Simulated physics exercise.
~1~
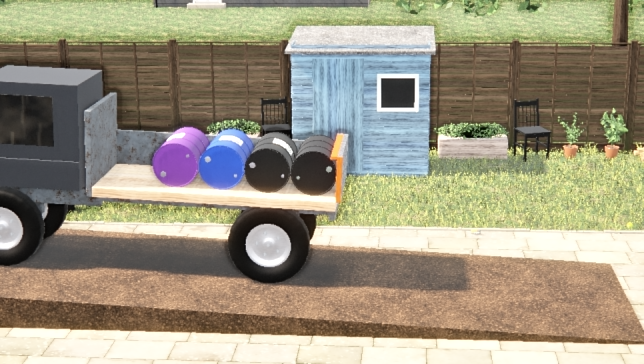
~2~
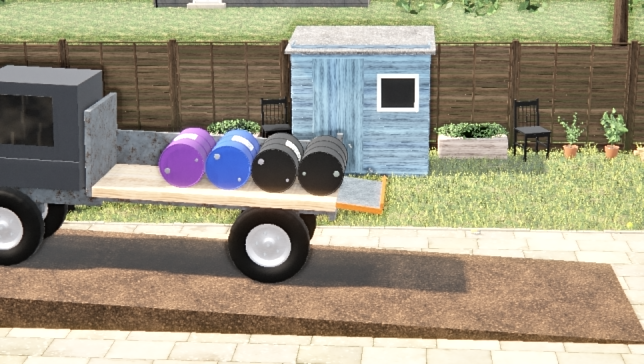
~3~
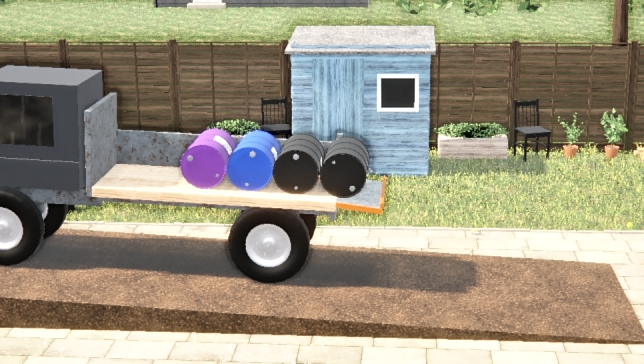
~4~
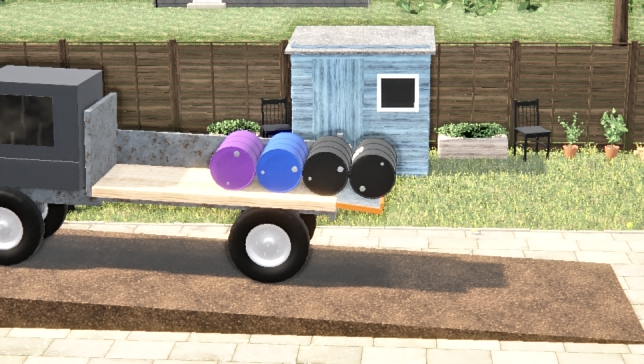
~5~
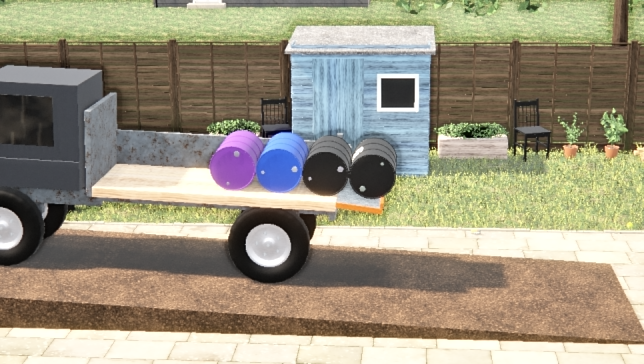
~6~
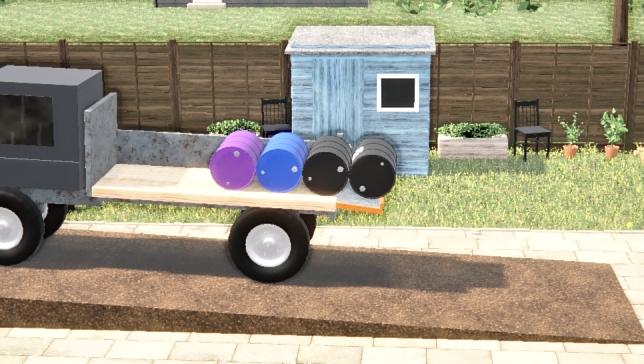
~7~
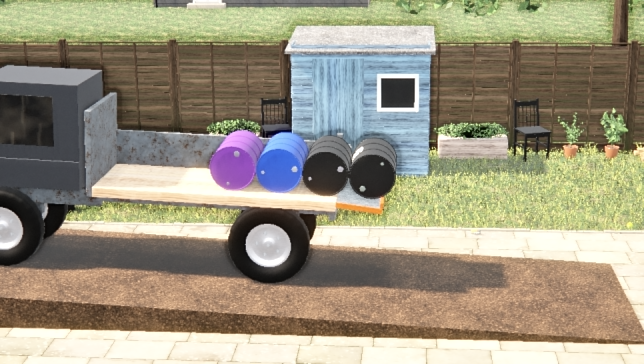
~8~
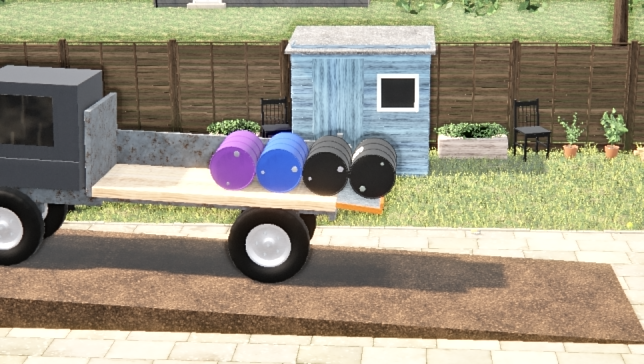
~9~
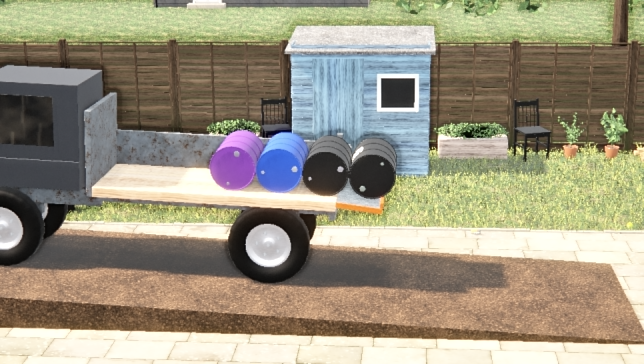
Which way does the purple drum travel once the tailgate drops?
The purple drum rolls to the right, toward the lowered tailgate.
